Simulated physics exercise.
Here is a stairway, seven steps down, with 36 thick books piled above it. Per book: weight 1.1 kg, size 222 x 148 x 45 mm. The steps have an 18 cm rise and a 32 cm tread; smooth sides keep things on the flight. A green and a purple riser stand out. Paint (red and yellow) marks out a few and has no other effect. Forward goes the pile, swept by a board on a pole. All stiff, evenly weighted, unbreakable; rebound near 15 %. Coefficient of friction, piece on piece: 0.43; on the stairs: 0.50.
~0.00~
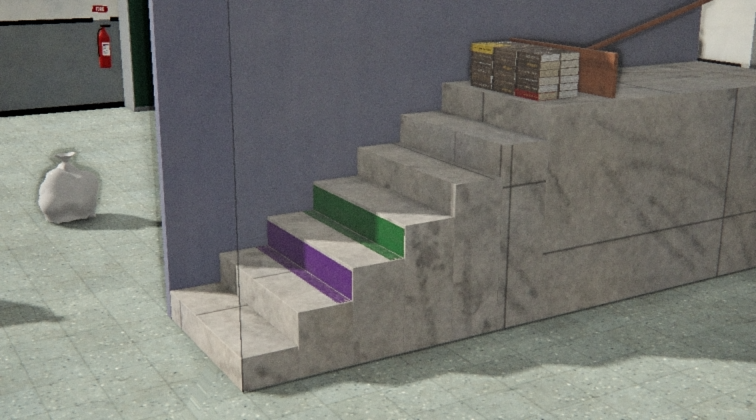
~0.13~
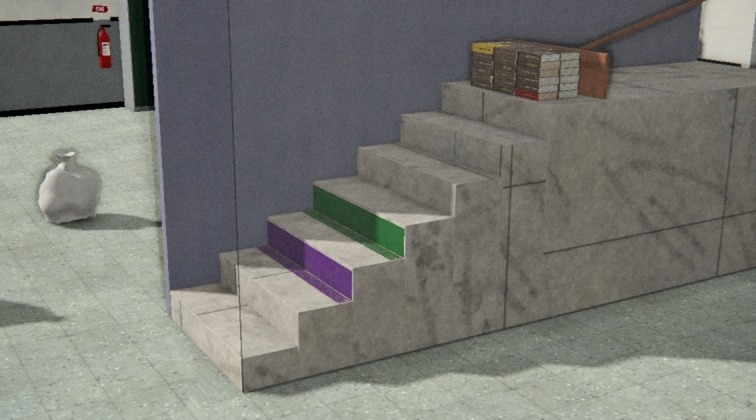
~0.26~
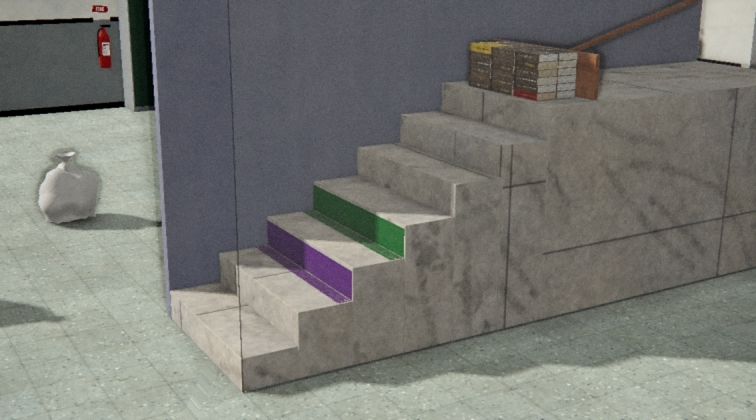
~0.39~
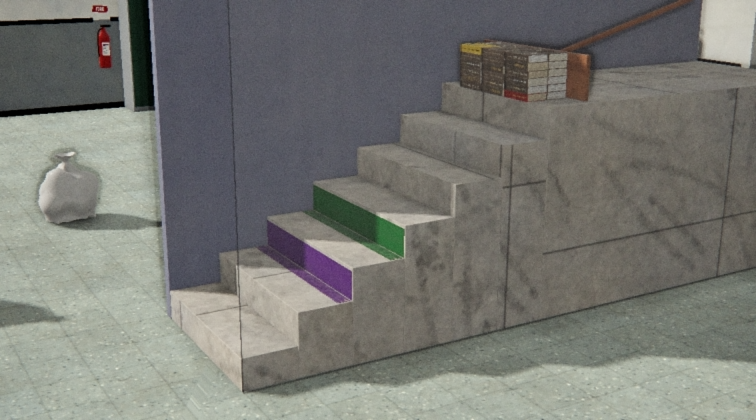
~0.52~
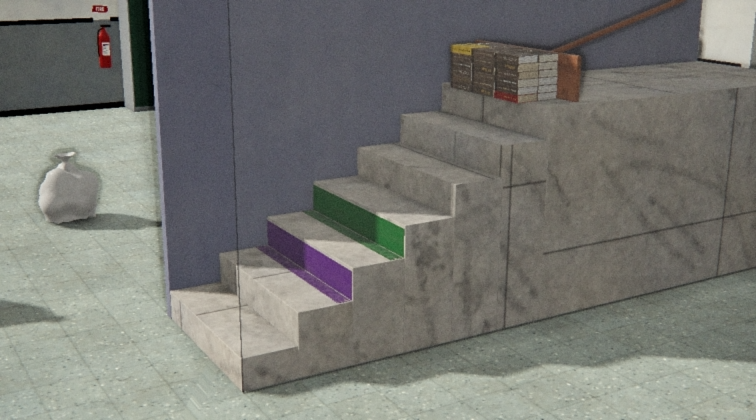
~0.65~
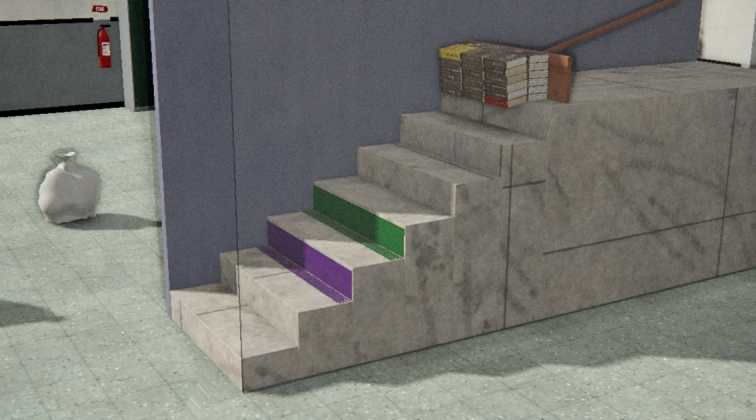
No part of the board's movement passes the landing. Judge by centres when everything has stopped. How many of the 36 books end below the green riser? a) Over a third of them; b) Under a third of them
Under a third of them (b).
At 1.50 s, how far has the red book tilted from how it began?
Some 0 degrees.
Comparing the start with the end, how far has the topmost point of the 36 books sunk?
About 17 cm.
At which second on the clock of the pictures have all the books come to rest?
Roughly 3.0 seconds.
After 0.76 s, none of the 36 books below the green riser, 36 disturbed; red book 28° from how it stood, 11 cm lower; yellow book 28° from how it stood, 11 cm lower.
After 1.00 s, none of the 36 books below the green riser, 36 disturbed; yellow book 59° from how it stood, 30 cm lower; red book 18 cm lower.
After 1.50 s, none of the 36 books below the green riser, 36 disturbed; yellow book 60° from how it stood, 72 cm lower; red book 18 cm lower.
In the end (3.0 s), 2 of the 36 books below the green riser; yellow book 15° from how it stood, 75 cm lower; red book 18 cm lower. That is 6 per cent. From the last view, middles, yellow book near (356, 182), red book near (496, 128).
